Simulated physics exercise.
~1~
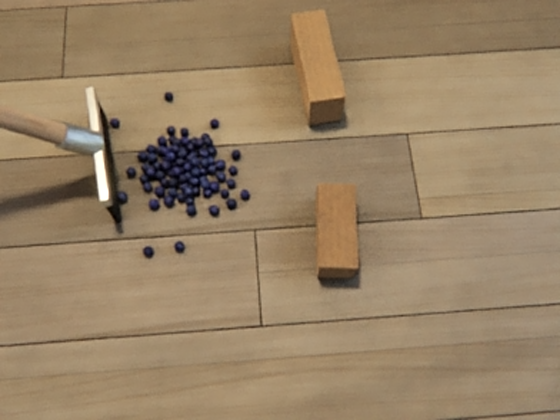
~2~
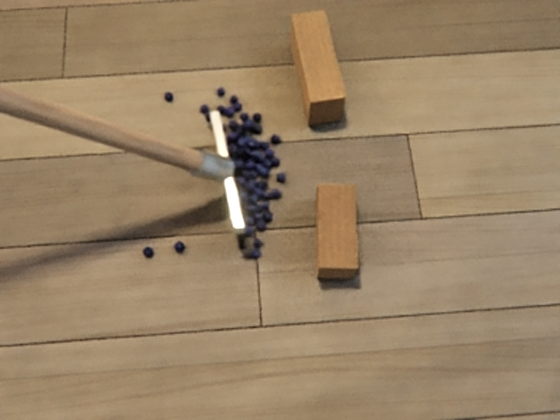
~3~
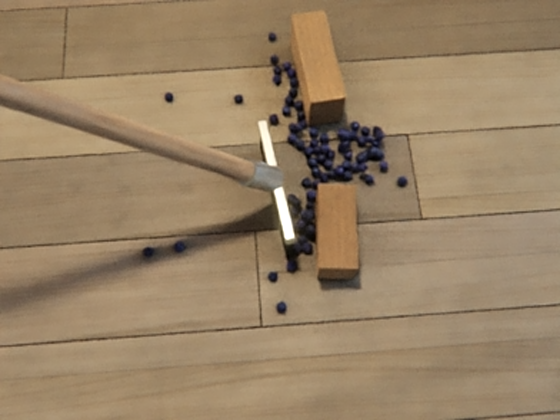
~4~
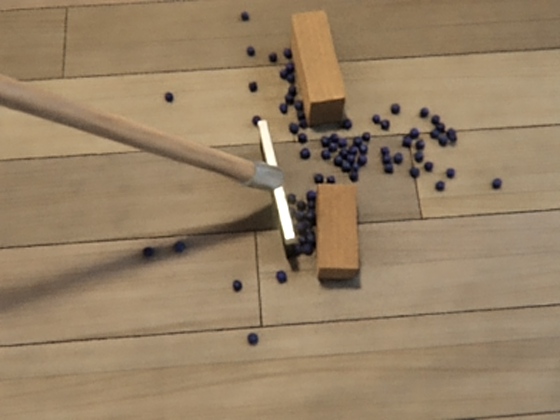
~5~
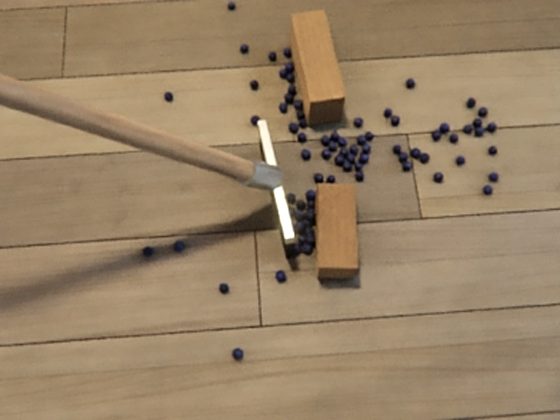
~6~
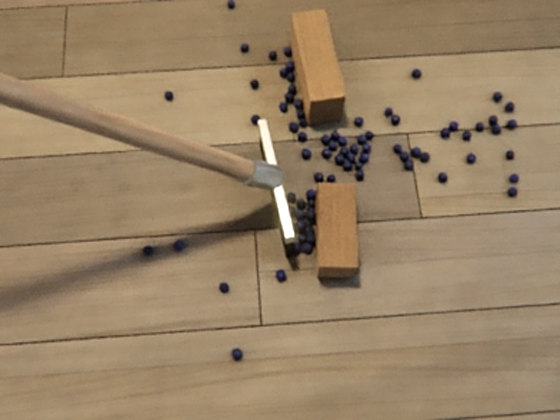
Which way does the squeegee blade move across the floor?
The blade moves to the right, pushing the blueberries toward the two blocks.
